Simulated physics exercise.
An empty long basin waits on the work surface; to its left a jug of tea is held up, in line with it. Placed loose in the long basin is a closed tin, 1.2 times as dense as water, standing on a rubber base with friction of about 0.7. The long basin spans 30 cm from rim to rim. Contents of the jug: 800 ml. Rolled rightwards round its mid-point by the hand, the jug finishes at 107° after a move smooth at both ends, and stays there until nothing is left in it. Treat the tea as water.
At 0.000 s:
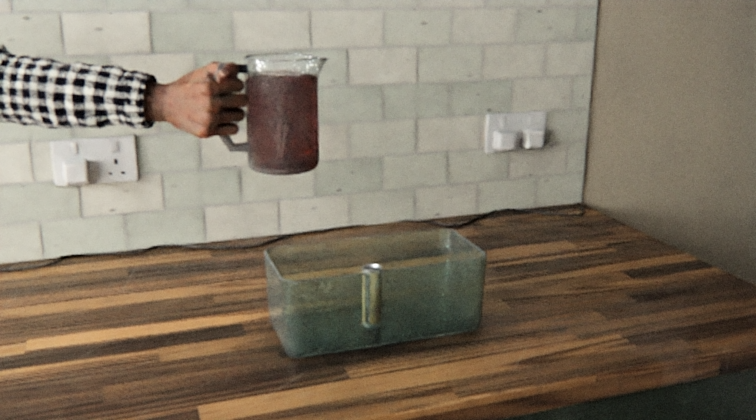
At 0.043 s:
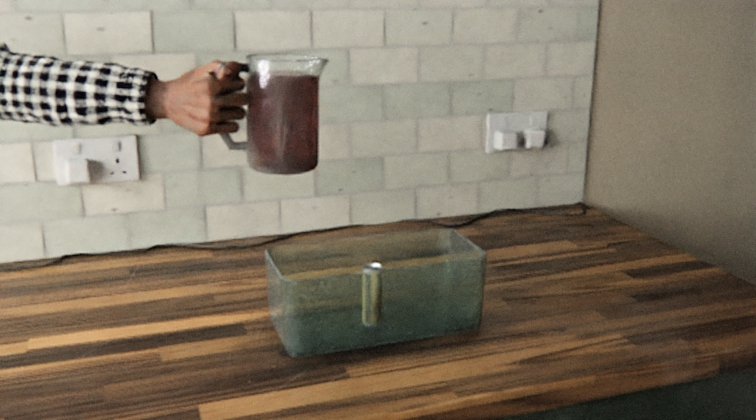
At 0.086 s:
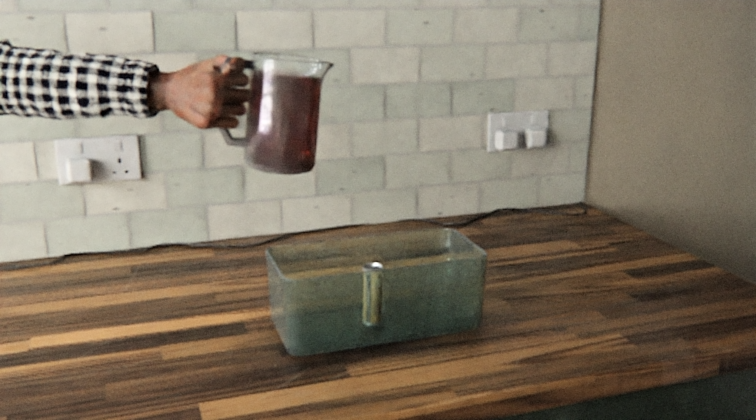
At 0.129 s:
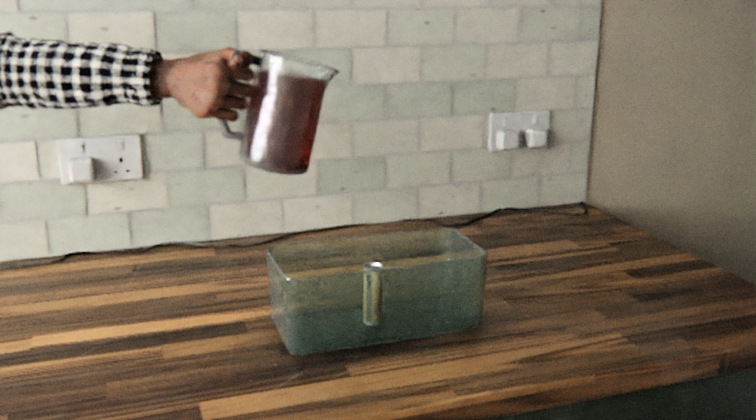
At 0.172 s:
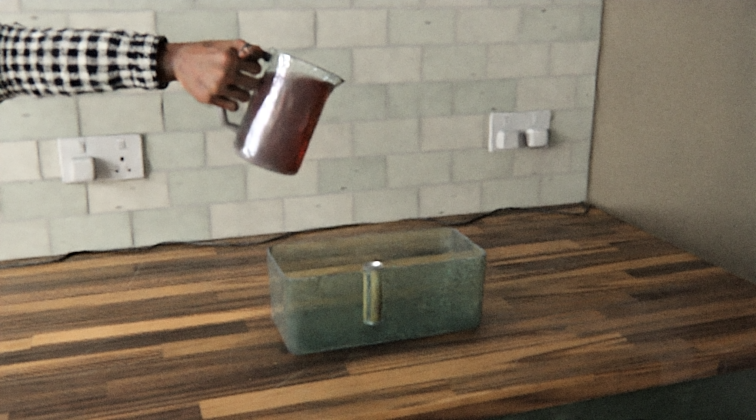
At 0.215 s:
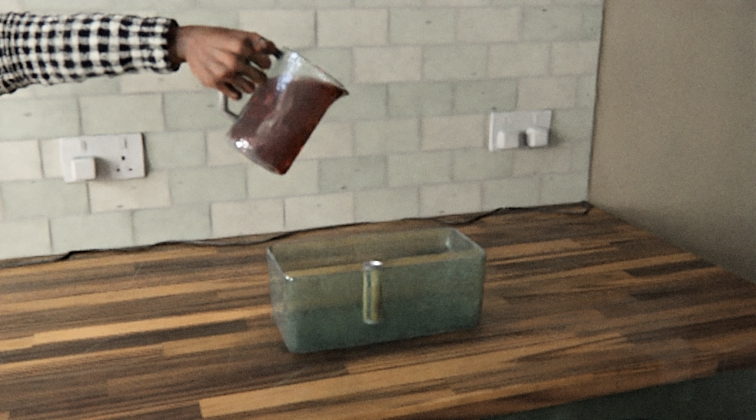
A glass jug of dark reddish tea, held up by a hand in a checked sleeve, tilted steadily further to the right above a clear long basin with a small tin in it.
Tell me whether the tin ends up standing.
It does.
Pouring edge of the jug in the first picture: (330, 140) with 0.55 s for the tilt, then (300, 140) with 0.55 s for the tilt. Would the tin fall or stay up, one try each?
First it goes over; then it falls.
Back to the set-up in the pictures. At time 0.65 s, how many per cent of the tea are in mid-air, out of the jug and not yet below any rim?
Near 30 per cent, I'd say.
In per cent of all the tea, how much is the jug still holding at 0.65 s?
Roughly 24 per cent.
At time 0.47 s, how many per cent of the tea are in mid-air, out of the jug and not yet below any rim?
About 30 per cent.
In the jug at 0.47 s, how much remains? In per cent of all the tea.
Around 66 percent.
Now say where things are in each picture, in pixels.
It leans 0°; its right rim is at (327, 57); the tea meets the walls at (247, 75) and (313, 73); the long basin's rim runs from (273, 266) to (469, 243); the tin's top is at (372, 270), in the first frame.
It leans 2°; its right rim is at (329, 59); the tea meets the walls at (249, 74) and (316, 74), in the second frame.
It leans 6°; its right rim is at (333, 63); the tea meets the walls at (253, 72) and (319, 75), in the third frame.
It leans 14°; its right rim is at (339, 70); the tea meets the walls at (254, 86) and (324, 78), in the fourth frame.
It leans 24°; its right rim is at (345, 80); the tea meets the walls at (252, 100) and (331, 80), in the fifth frame.
It leans 36°; its right rim is at (349, 93); the tea meets the walls at (246, 105) and (340, 85), in the sixth frame.
After 0.47 s the tilt is 101° and 66 per cent is still to pour; the tin stands where it began.
After 0.65 s the tilt is 107° and 25 per cent is still to pour; the tin stands where it began.
After 0.84 s the tilt is 107° and 6 per cent is still to pour; the tin stands where it began.
After 1.05 s the tilt is 107° and 1 per cent is still to pour; the tin stands where it began.
In the end the tin stands where it began.
